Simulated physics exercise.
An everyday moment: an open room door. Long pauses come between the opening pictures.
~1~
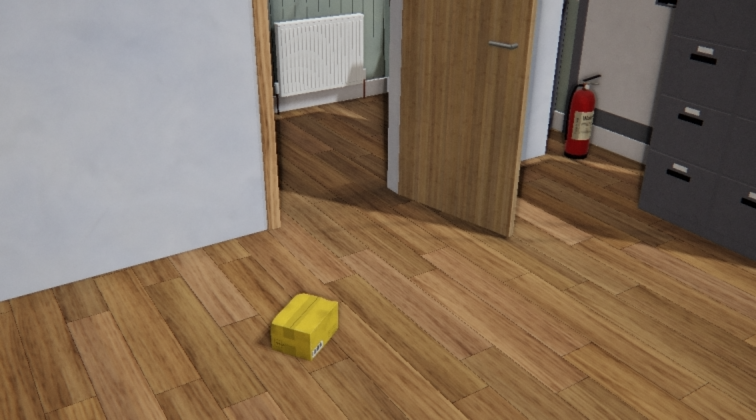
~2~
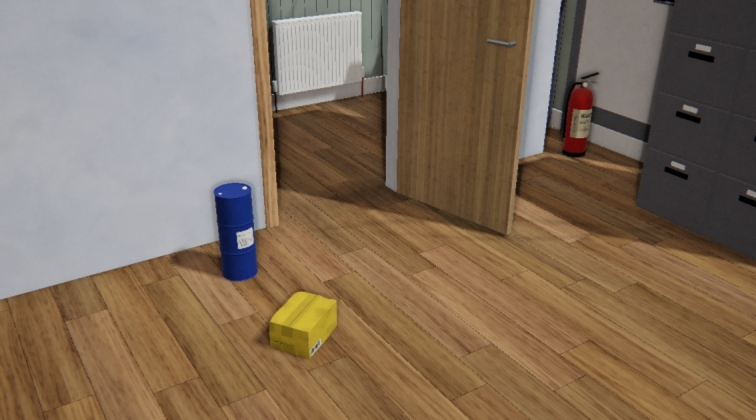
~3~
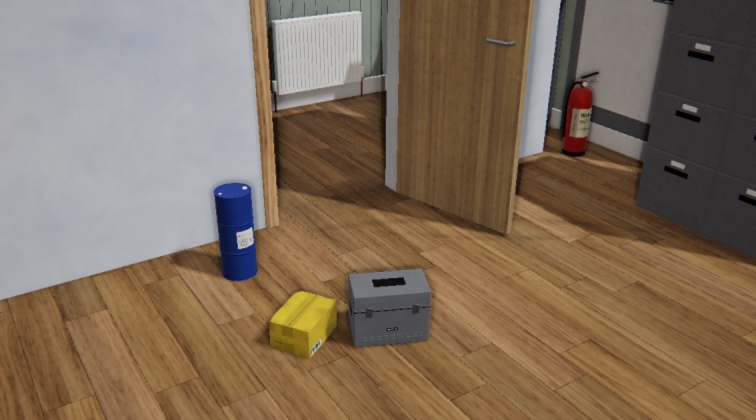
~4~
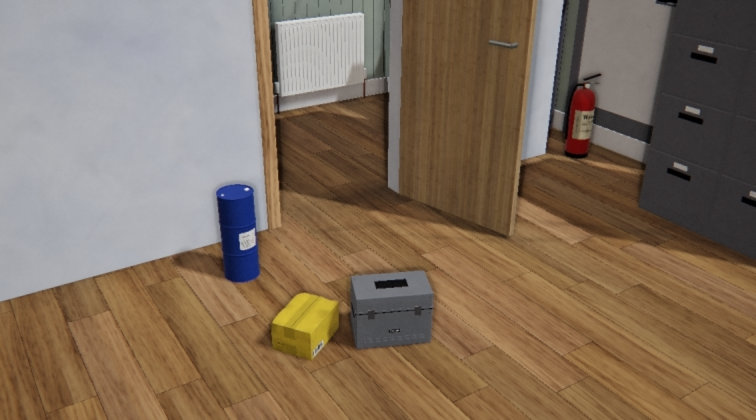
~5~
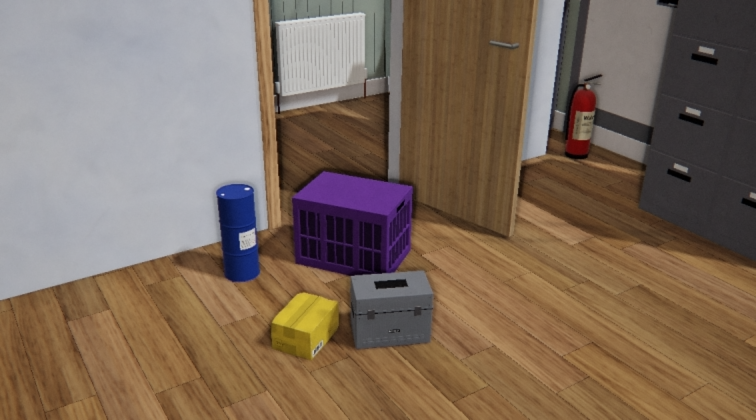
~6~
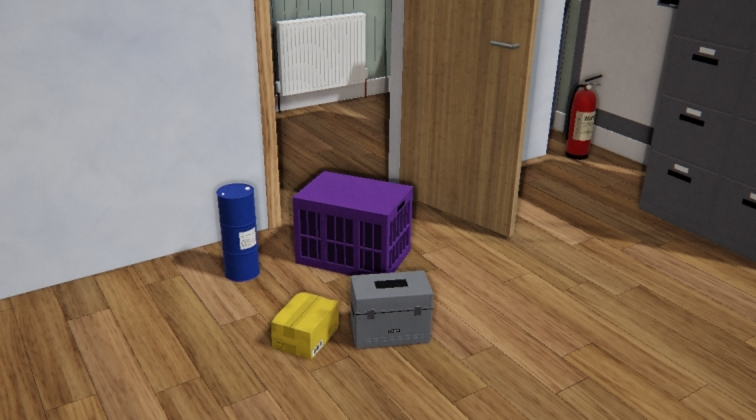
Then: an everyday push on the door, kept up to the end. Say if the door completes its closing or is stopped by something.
In the end the door is stopped.
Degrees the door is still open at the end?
Around 60 degrees.
Then, 0.50 s after the last picture, door 98° open.
Then, 0.90 s after the last picture, door 84° open.
Then, 1.20 s after the last picture, door 72° open.
Then, 1.40 s after the last picture, door 64° open.
At rest, door 61° open; all 4 in place. Seen from the same camera at the end, purple chest near (352, 225).
